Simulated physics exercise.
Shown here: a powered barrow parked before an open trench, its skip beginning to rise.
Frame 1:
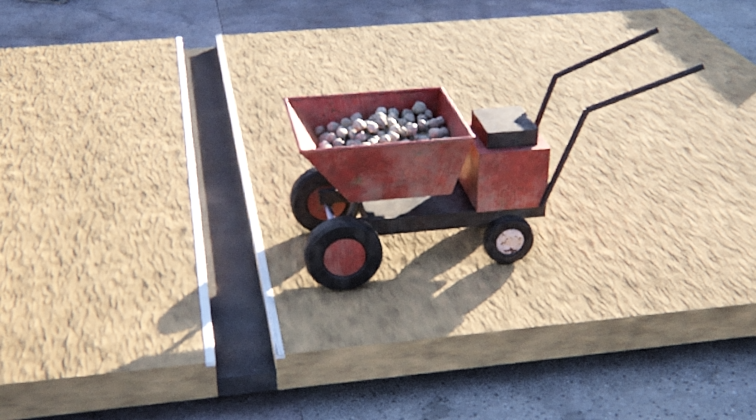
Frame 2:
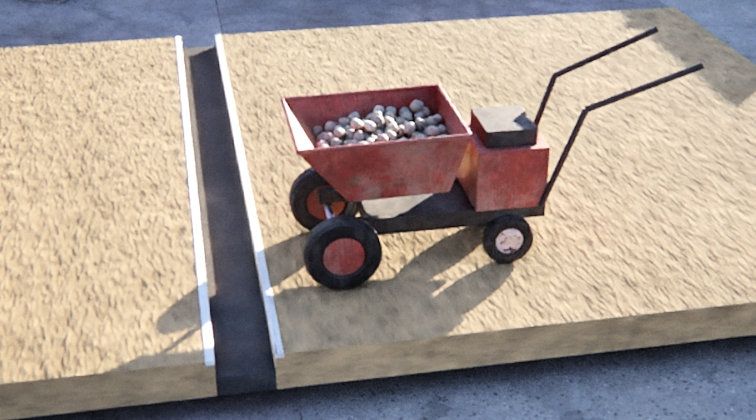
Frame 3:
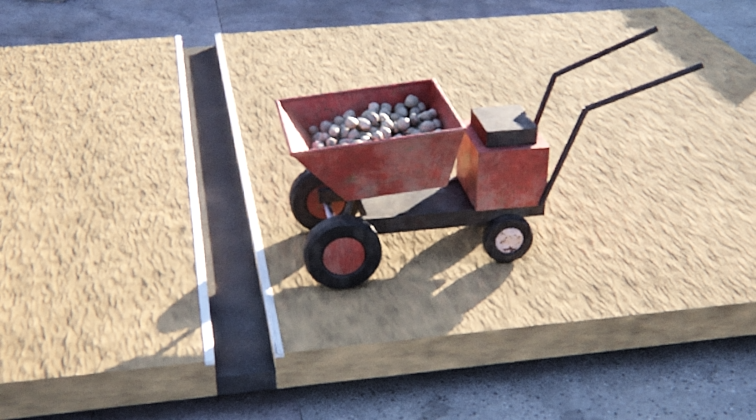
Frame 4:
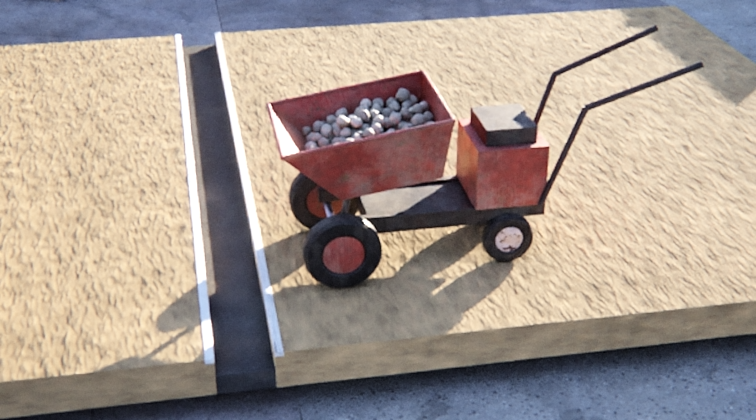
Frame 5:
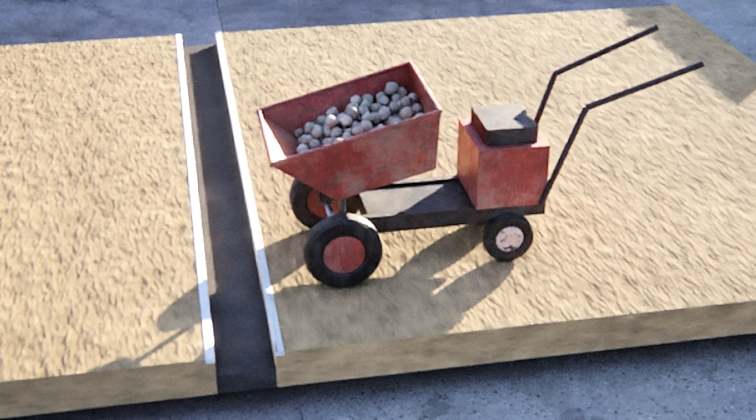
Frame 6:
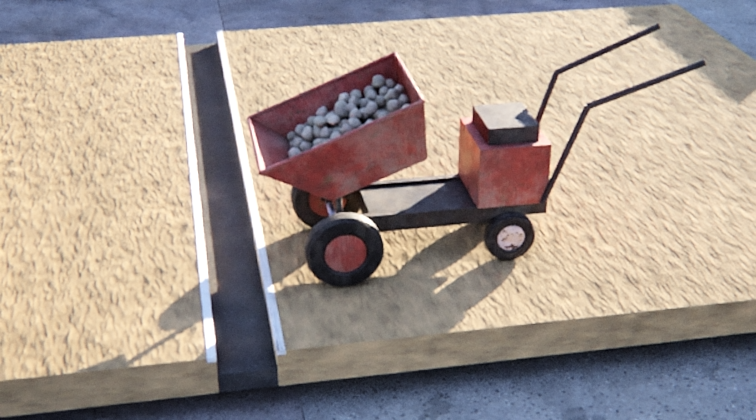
Beside a narrow dark trench, a parked barrow's red skip of pebbles tilts gradually left.
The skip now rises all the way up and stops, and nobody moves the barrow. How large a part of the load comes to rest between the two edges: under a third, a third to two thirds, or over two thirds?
Under a third.
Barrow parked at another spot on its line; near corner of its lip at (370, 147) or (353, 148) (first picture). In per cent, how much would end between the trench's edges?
From the first spot you get 70 percent, and from the second 70 percent.
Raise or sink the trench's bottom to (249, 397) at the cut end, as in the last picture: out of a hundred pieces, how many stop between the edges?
I'd say roughly 20 in a hundred.
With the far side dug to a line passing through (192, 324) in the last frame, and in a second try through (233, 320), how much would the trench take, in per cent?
First one: 40 per cent; second one: 0 per cent.
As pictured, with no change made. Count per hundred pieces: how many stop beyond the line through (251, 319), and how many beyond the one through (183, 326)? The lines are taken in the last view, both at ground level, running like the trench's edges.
Near 90 % and near 60 %, in that order.
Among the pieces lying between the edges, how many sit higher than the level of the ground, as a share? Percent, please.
Roughly 15 %.
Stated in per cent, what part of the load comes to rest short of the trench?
Roughly 0 per cent of the load.
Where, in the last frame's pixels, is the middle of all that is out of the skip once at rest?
Around (165, 266), give or take.
Soon after the last picture, skip tipped steeply; all in the skip.
A little later, skip tipped right over; about two thirds in the skip; a stray few in or heaped over the trench; about a quarter beyond it; a stray few falling.
Later still, skip tipped right over; a small part in the skip; a small part in or heaped over the trench; most beyond it.
At rest, skip tipped right over; a small part in the skip; about a quarter in or heaped over the trench; most beyond it.
